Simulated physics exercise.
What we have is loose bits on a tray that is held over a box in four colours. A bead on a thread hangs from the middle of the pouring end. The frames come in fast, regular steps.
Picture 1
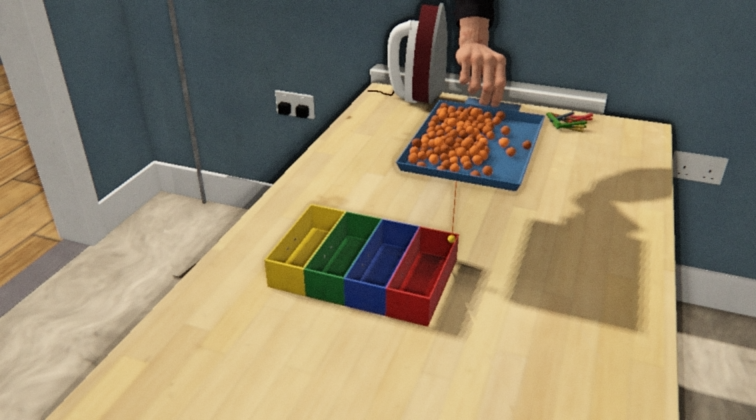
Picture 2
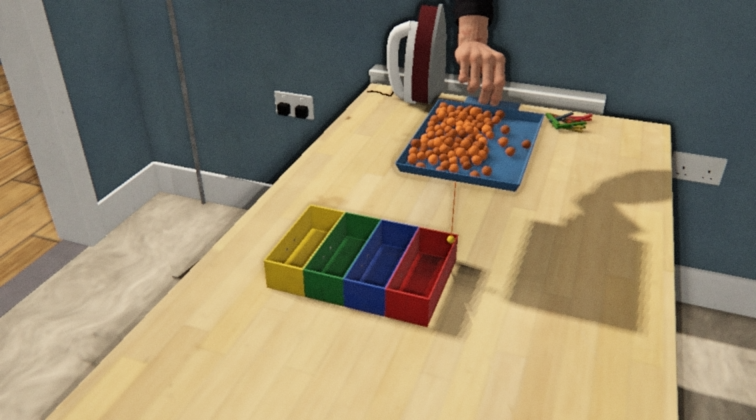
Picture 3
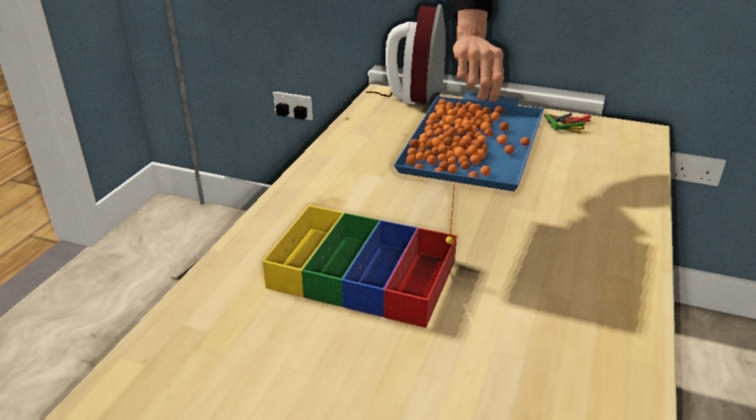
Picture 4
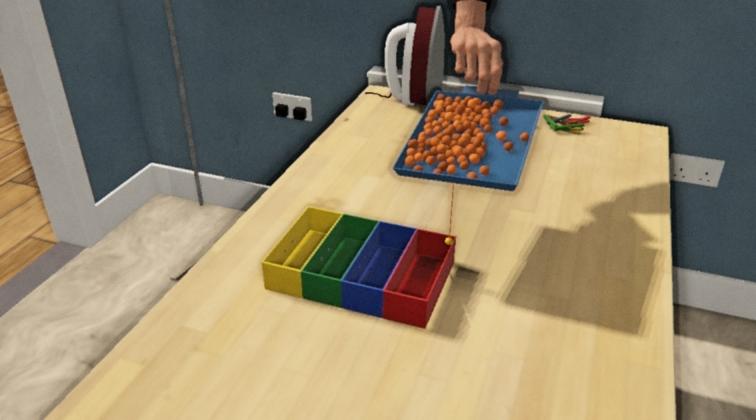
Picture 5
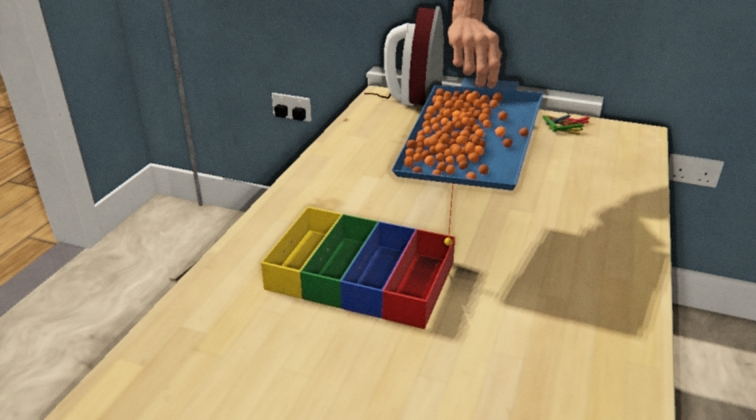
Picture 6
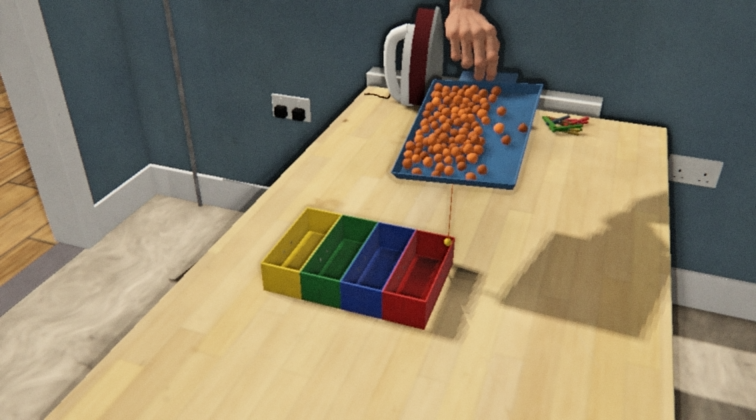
A blue tray of orange-coated peanuts, gripped by a hand at its far edge, starts level above a wooden table, behind a box with yellow, green, blue and red cells. The hand gradually raises the far edge, and the tray tilts toward its near left corner while the peanuts stay bunched on it.
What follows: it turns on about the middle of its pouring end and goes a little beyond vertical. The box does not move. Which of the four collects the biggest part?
Fullest: The blue cell.
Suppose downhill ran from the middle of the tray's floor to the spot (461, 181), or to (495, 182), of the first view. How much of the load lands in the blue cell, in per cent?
In turn 10 and 0 in a hundred.
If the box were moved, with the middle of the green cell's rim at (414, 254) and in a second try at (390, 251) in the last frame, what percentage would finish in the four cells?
Near 90 % and 100 %.
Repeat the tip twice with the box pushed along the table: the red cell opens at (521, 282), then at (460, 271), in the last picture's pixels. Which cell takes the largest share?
At the first place yellow, at the second the green one.
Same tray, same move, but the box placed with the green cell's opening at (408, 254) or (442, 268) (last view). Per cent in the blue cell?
In turn 20 and 0 in a hundred.
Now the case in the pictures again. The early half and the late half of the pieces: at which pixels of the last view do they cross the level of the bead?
Around (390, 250) and then (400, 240).
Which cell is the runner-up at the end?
It is red.
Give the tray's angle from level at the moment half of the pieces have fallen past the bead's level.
Near 85 degrees.
Shortly afterwards, tray tipped steeply; all but a few on the tray; only a few in the blue cell; only a few in the green cell.
Next, tray tipped right over; a little on the tray; near a third in the blue cell; near a quarter in the red cell; a little in the green cell; near a quarter falling or outside the box.
Some moments later, tray tipped past a quarter turn; near half in the blue cell; near a third in the red cell; a little in the green cell; a little falling or outside the box.
In the end, tray tipped past a quarter turn; near half in the blue cell; near a third in the red cell; a little in the green cell; none at all in the yellow cell; a little outside the box.
